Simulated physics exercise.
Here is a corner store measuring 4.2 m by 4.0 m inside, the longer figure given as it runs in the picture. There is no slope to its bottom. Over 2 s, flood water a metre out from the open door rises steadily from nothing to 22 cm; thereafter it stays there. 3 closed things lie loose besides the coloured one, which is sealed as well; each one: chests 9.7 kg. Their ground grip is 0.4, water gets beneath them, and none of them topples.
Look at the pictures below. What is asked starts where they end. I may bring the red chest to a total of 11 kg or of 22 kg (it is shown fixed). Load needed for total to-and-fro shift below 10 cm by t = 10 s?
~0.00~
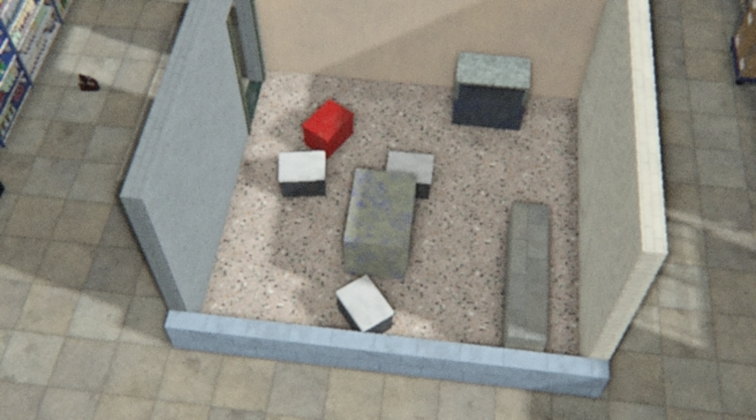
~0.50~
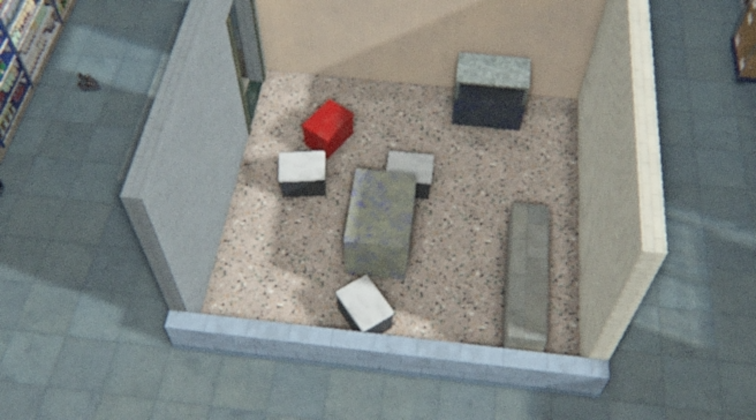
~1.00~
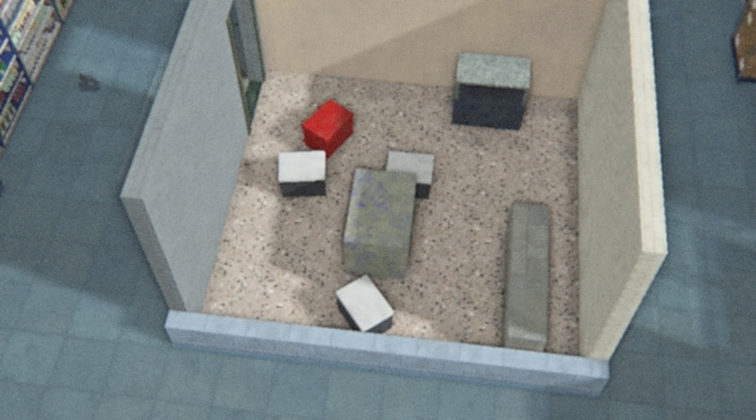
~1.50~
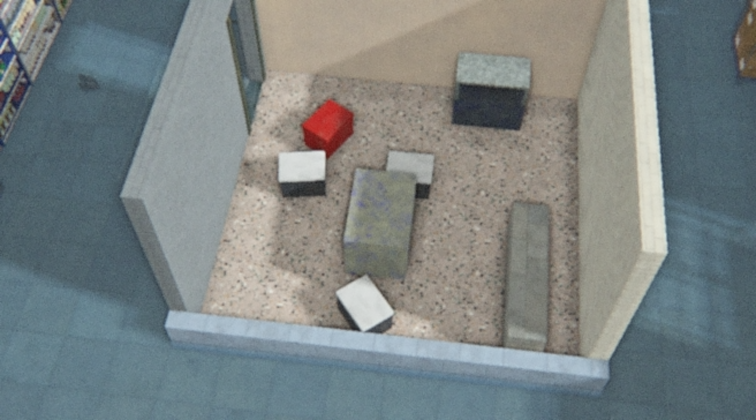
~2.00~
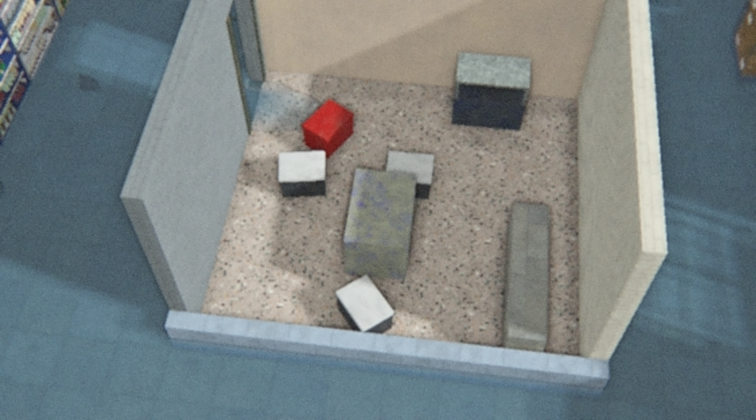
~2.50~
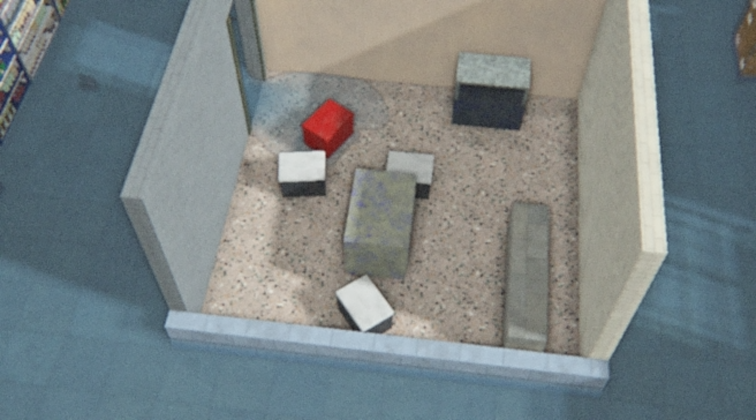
Neither choice.
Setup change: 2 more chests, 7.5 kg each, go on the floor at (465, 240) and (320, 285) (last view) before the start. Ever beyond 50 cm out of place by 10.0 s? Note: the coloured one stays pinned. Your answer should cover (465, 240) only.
The shift ends up above the mark.
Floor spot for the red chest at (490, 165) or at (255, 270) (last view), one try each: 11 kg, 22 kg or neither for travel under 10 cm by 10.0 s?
No load; any load.
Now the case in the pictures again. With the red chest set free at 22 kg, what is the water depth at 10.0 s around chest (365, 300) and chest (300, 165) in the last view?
Close to 7 and 4 centimetres.
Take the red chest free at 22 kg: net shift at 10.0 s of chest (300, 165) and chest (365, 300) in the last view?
In turn: 60 cm, 30 cm.
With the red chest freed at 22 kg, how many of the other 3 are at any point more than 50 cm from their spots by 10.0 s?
I make that 2.
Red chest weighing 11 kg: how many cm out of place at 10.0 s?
About 250 cm.
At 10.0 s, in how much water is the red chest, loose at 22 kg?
About 9 cm.
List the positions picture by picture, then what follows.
The first picture shows the red chest at (328, 119) rests on the ground; water covers 0.0 m2; 0 of 4 have shifted.
The second picture shows the red chest at (328, 119) rests on the ground; water covers 0.0 m2; 0 of 4 have shifted.
The third picture shows the red chest at (328, 119) rests on the ground; 0.0 m2 under water; 0 of 4 have shifted.
The fourth picture shows the red chest at (328, 119) rests on the ground; 0.0 m2 under water; 0 of 4 have shifted.
The fifth picture shows the red chest at (328, 119), on the bottom; water covers 0.6 m2; 0 of 4 have shifted.
The sixth picture shows the red chest at (328, 119), on the bottom; 1.8 m2 under water; 0 of 4 have shifted.
After 3.5 s the red chest would be 87 cm from its start with 11 kg and 51 cm from its start with 22 kg; 5 cm of water round it then.
After 4.5 s the red chest would be 125 cm from its start with 11 kg and 74 cm from its start with 22 kg; 4 cm of water round it then.
After 7.0 s the red chest would be 252 cm from its start with 11 kg and 74 cm from its start with 22 kg; 7 cm of water round it then.
After 10.0 s the red chest would be 270 cm from its start with 11 kg and 110 cm from its start with 22 kg; 9 cm of water round it then.
